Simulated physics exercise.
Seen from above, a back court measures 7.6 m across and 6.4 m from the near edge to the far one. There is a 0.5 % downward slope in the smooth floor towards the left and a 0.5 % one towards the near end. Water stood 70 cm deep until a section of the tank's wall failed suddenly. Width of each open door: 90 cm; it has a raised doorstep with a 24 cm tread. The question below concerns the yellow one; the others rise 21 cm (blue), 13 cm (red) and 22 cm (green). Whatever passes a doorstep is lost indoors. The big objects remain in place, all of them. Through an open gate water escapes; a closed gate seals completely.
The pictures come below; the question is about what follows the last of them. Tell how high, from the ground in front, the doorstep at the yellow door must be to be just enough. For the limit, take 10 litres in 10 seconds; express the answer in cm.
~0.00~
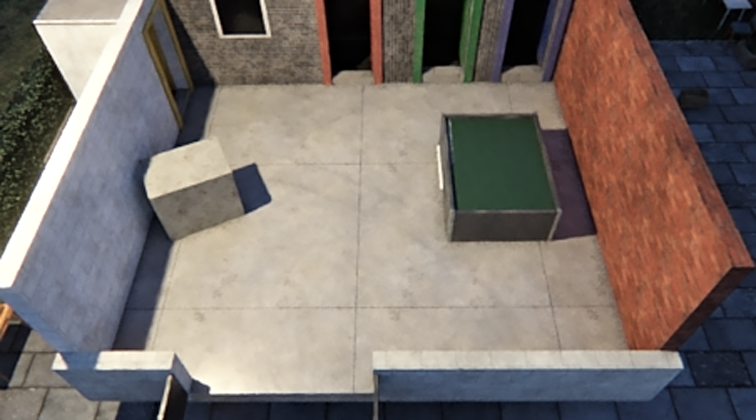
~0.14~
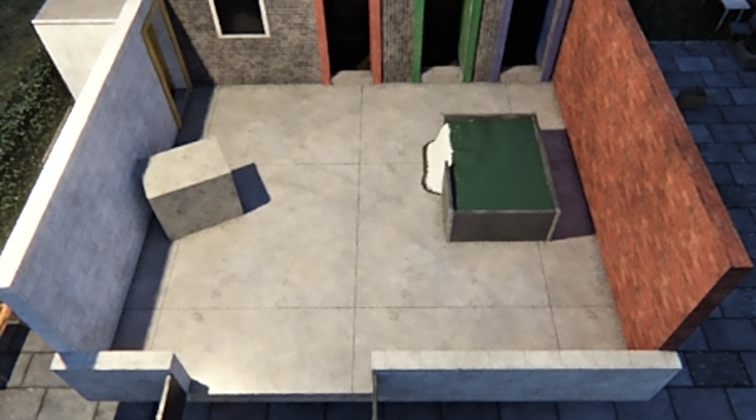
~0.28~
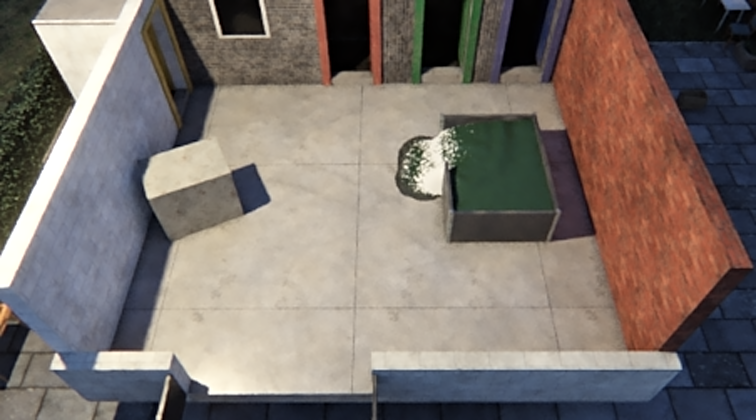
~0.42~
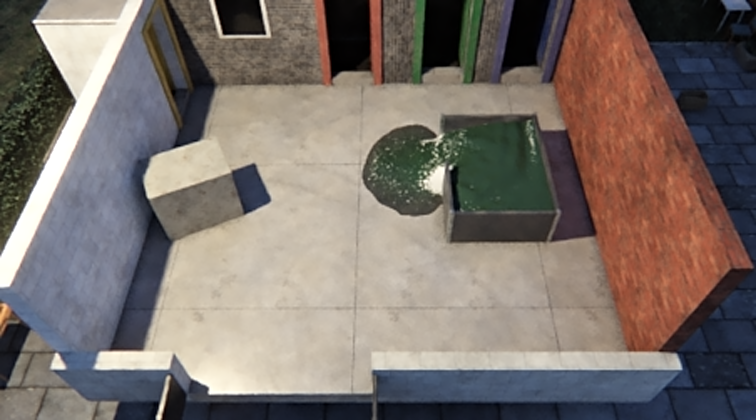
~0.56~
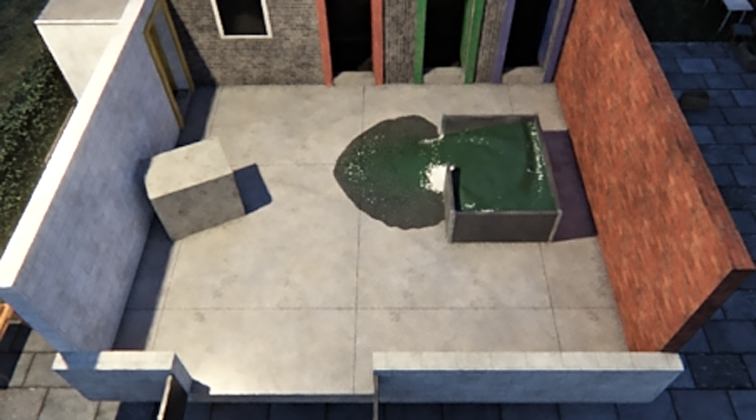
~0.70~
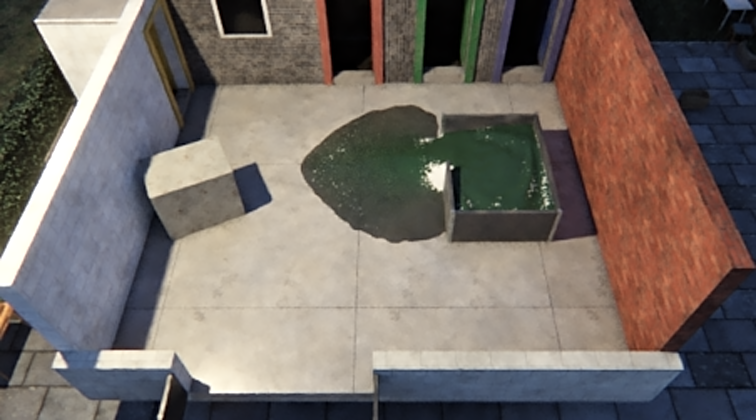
It must be about 28 cm high.
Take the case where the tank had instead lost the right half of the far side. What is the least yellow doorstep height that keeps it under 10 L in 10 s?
Required height: Approx. 11.0 cm.
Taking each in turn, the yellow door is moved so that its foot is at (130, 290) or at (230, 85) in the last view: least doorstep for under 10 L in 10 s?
Around 9.0 and 21 cm respectively.
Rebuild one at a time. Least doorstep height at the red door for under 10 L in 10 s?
The red door needs around 11.5 cm.
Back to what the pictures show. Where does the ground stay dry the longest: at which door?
I'd say the blue one.
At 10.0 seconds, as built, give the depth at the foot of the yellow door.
About 7.5 cm.
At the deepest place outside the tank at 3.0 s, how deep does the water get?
I'd put it near 33 cm.
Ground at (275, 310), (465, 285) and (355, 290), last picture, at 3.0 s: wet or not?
Listed order - soaked through, unwetted, unwetted.
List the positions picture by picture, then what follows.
The first picture shows still water, 70 cm deep, in the tank at (496, 163); the yellow door at (171, 69) is dry.
In the second picture, water pours out at (444, 157) and has run 0.3 m, to (426, 185); about 10 cm deep outside, 70 cm at the back.
In the third picture, the gap is at (444, 160), the front 0.8 m out at (402, 186); the back of the tank holds 70 cm.
In the fourth picture, water pours out at (444, 161) and has run 1.4 m, to (367, 177); about 8 cm deep outside, 67 cm at the back.
In the fifth picture, water pours out at (445, 161) and has run 2.0 m, to (338, 175); about 6 cm deep outside, 59 cm at the back.
In the sixth picture, the front is at (306, 169), 2.6 m from the gap at (445, 160); 5.4 m2 of floor is wet, 60 cm left at the back; the yellow door at (172, 68), 5.4 m from the gap, is still 3.0 m from the nearest water.
After 1.4 s water covers 30 % of the floor, deepest (38 cm) near (439, 161); it has not reached the yellow door.
After 3.0 s water covers 50 % of the floor, deepest (33 cm) near (189, 105); 30 cm at the yellow door, 23 litres in over its 15 cm doorstep.
After 10.0 s water covers 80 % of the floor, deepest (12 cm) near (169, 200); 7 cm at the yellow door, 96 litres in over its 15 cm doorstep.
At the yellow door as built, the water arrived by 2.0 s and peaked near 31 cm at 3.2 s.
Run again over the same 10 s with other heights there, 20 litres in over 24.5 cm, 2 litres over 33 cm. The limit of 10 litres is kept from about 28 cm up.
